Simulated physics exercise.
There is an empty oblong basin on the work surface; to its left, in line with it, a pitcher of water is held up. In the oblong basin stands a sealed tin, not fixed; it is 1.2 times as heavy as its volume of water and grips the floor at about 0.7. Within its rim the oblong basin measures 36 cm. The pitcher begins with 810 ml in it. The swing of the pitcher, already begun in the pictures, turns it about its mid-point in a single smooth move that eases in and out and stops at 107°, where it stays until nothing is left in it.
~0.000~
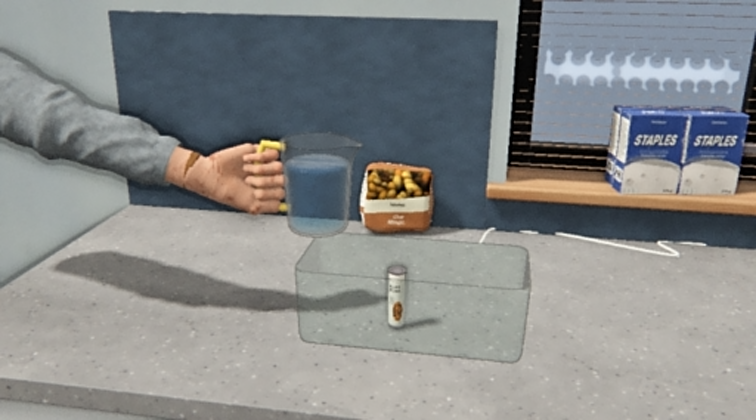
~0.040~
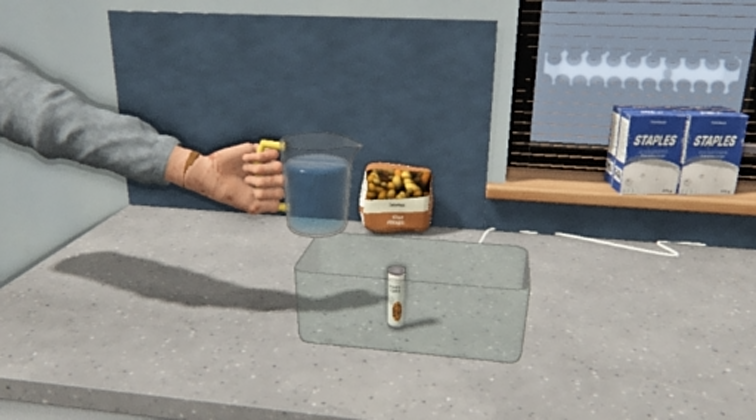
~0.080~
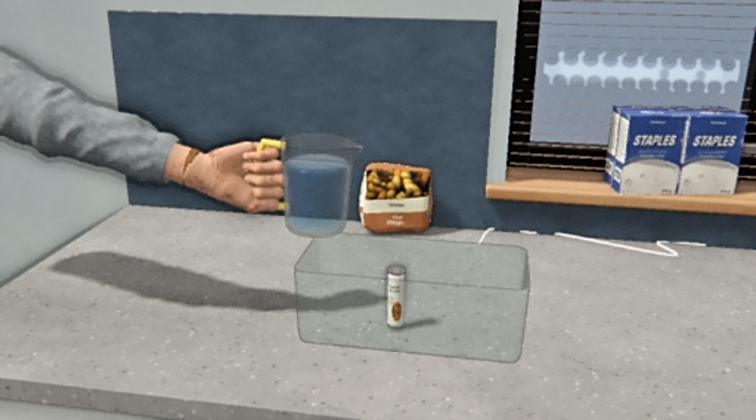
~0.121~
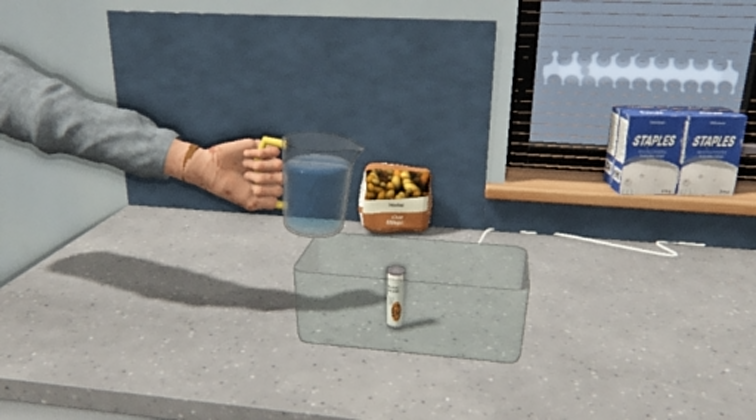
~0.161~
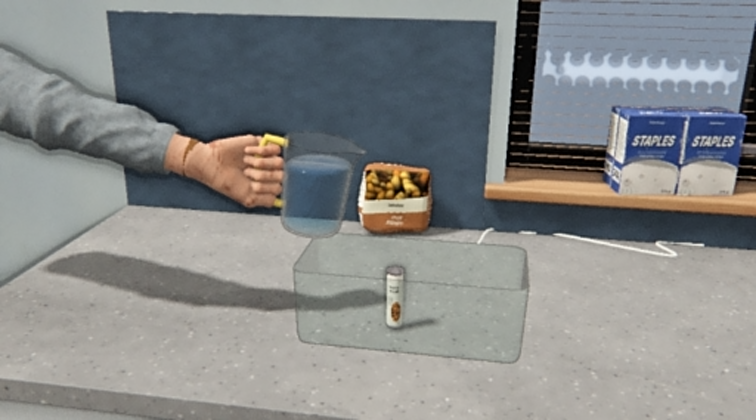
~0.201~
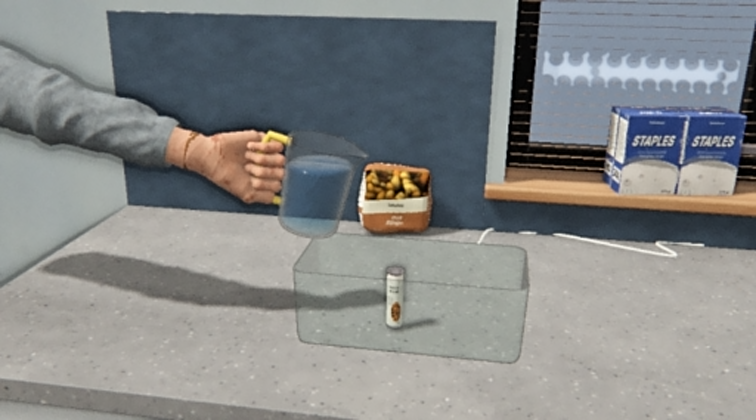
At the start, a hand holds a clear pitcher of blue water upright by its yellow handle, to the left of an empty transparent basin with a small tin standing by it on a grey counter. The hand keeps the pitcher still briefly, then tilts it slightly to the right, toward the basin.
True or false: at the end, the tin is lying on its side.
True.
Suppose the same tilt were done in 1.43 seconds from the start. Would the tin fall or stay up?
Tips over.
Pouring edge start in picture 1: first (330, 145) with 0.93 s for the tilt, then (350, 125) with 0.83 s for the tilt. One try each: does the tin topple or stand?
Trial 1 - tin tips; trial 2 - tin tips.
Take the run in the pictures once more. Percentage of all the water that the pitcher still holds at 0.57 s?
Some 86 per cent.
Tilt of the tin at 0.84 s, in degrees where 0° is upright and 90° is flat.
About 0°.
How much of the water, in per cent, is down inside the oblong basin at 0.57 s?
Fraction in basin: Approx. 2%.
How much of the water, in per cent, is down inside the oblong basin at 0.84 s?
About 54 per cent.
By 0.57 s the tilt is 72° and 87 per cent is still to pour; the tin stands where it began.
By 0.84 s the tilt is 105° and 32 per cent is still to pour; the tin stands where it began.
By 1.12 s the tilt is 107° and 2 per cent is still to pour; the tin lies on its side.
By 1.43 s the tilt is 107° and 0 per cent is still to pour; the tin lies on its side.
At rest the tin lies on its side.
